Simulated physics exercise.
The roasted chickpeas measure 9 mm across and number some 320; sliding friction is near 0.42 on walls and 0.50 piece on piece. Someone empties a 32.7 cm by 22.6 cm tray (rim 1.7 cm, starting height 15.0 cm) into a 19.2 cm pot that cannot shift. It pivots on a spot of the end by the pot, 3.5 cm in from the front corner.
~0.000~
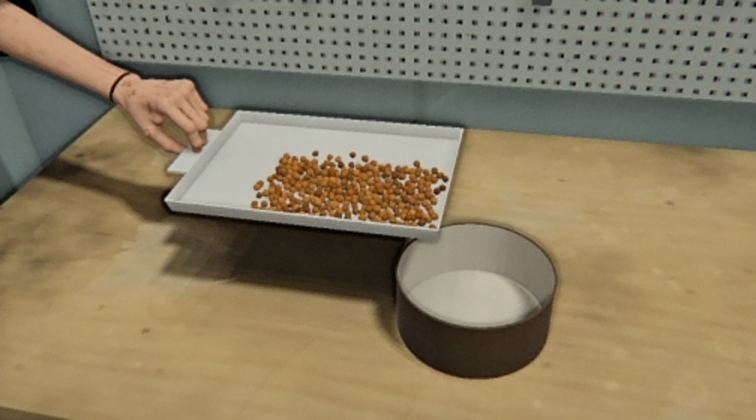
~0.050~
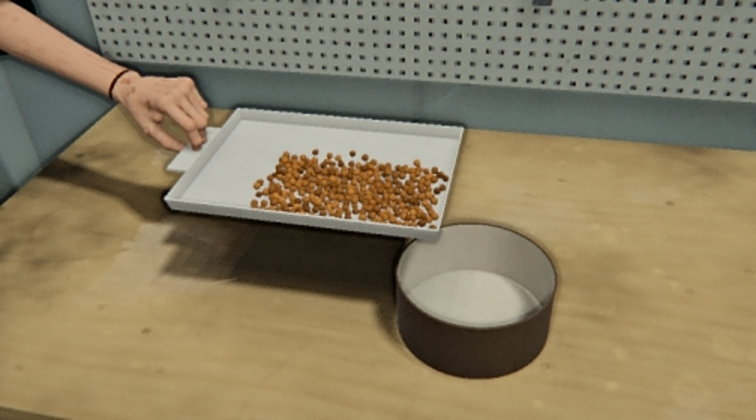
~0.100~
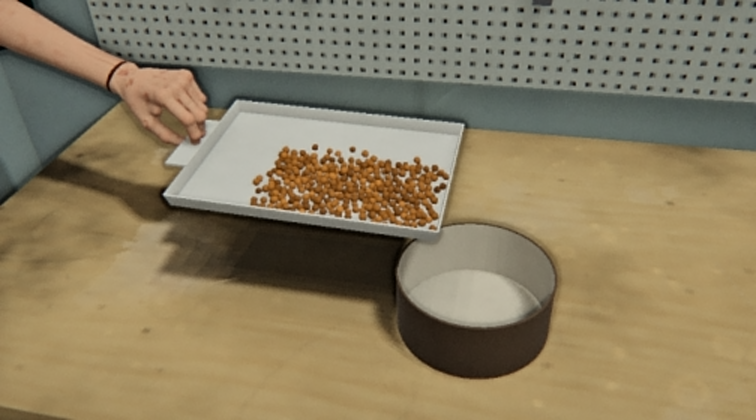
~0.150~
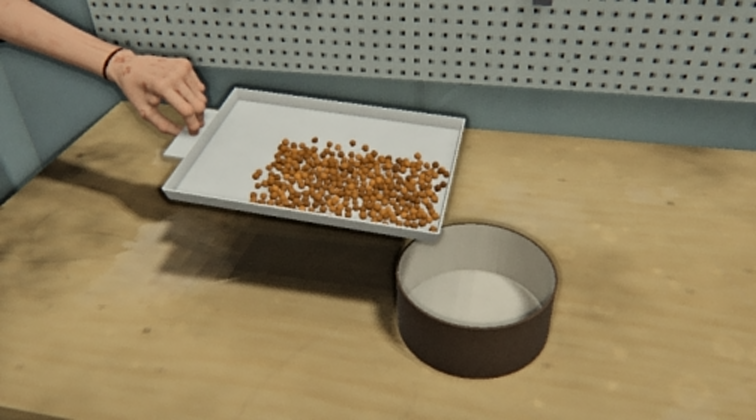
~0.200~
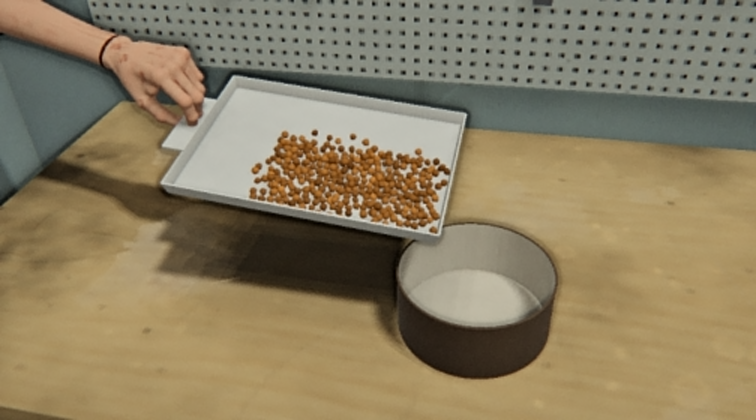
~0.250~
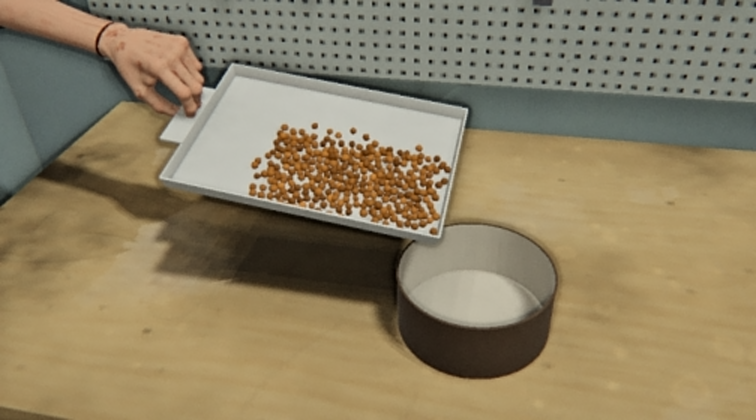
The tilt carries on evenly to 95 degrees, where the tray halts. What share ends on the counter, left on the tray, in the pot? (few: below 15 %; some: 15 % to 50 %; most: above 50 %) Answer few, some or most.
On the counter: Some; left on the tray: Few; in the pot: Most.
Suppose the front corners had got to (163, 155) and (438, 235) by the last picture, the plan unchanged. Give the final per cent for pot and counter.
Pot 80, counter 20.
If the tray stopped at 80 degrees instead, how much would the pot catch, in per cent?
In that case some 65 per cent.
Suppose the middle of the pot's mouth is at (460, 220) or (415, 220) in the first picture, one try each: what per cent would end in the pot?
About 0 and 0 per cent.
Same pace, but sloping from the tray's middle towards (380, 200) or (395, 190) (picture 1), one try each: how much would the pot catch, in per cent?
Some 95 and 85 per cent.
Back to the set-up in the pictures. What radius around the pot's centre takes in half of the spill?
Some 16 cm.
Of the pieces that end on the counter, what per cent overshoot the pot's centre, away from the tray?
About 10 per cent.
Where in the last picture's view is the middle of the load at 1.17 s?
Around (385, 180).
Then, at 0.80 s, tilt 52 degrees; the tray holds 100 %, the pot 0 %.
After 1.17 s, tilt 77 degrees; the tray holds 95 %, the pot 5 %.
After 1.63 s, tilt 95 degrees; the tray holds 10 %, the pot 55 %.
By 2.5 s all is still; counter 30 %, tray 0 %, pot 70 %.
